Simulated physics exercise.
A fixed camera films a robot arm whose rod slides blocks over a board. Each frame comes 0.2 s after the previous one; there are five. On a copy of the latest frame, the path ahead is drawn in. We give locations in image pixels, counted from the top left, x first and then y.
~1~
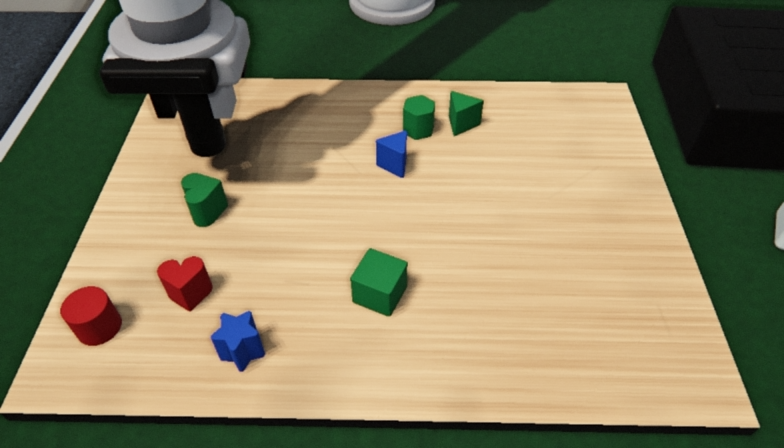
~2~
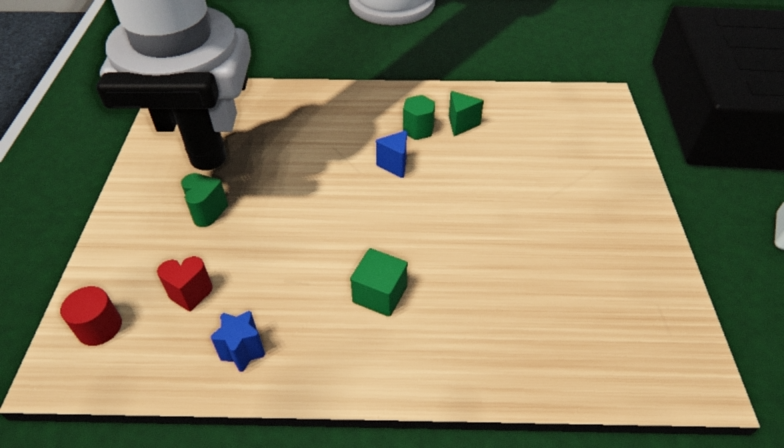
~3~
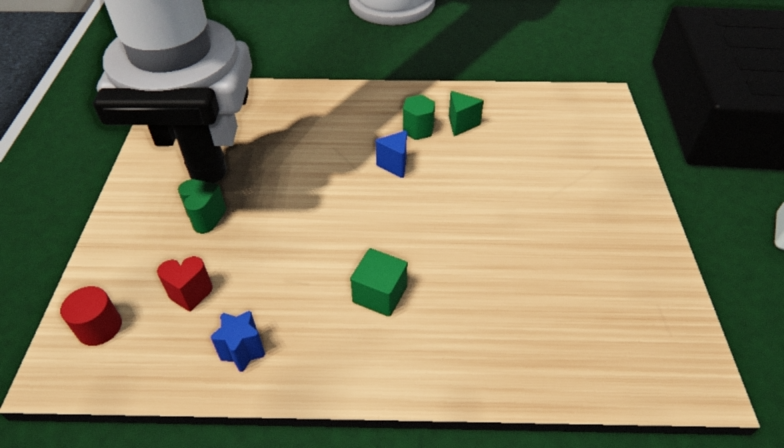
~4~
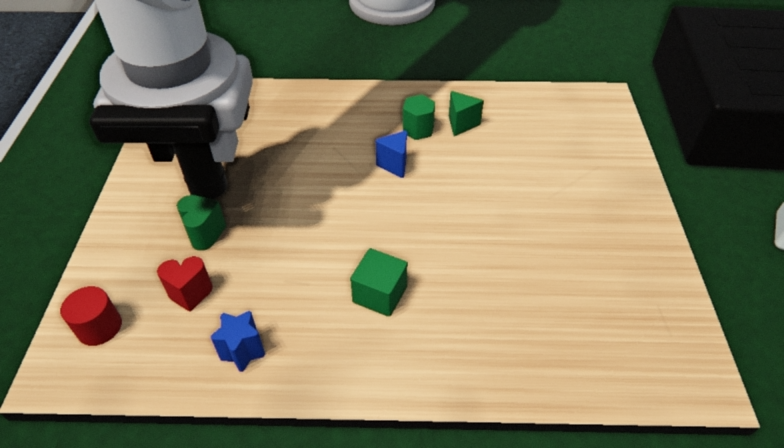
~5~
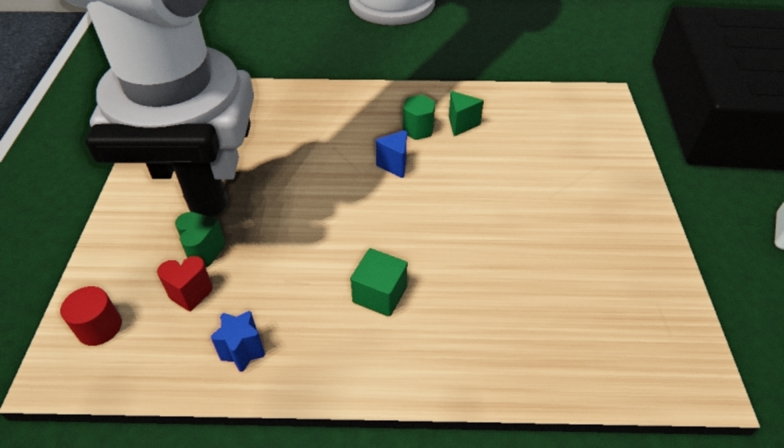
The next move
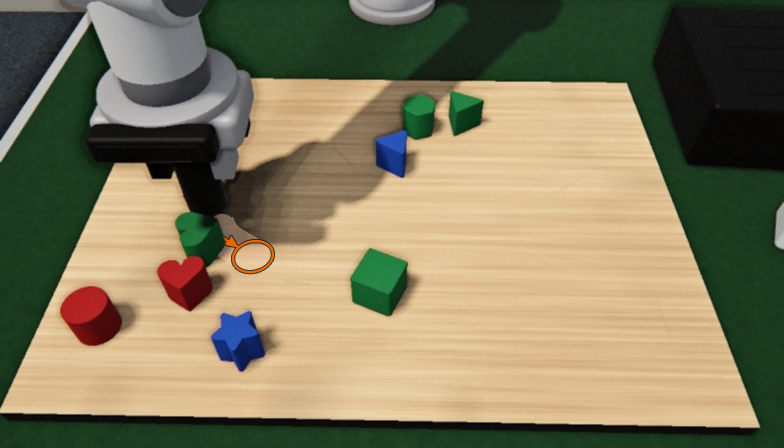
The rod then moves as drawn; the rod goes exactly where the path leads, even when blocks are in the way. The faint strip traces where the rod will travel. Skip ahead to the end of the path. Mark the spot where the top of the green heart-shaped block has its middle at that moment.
It will likely be found at (197, 243).
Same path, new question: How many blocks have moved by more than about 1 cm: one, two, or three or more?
My best guess is that a single block moves over 1 cm.
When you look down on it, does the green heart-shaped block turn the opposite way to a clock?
I expect not.
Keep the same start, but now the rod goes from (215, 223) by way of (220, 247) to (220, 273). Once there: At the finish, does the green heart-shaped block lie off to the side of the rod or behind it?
Short answer: No.
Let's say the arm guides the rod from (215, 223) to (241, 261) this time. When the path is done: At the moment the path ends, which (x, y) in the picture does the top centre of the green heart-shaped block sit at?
Located at (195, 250).
Path on the board, from (215, 223) through (229, 242) to (253, 256).
What follows on the original path. Halfway along, rod at (224, 224); red heart-shaped block at (179, 274); green heart-shaped block at (196, 242), turned 15° clockwise.
At the end, rod at (248, 238); red heart-shaped block at (179, 275), turned 15° clockwise; green heart-shaped block at (197, 243), turned 25° clockwise.
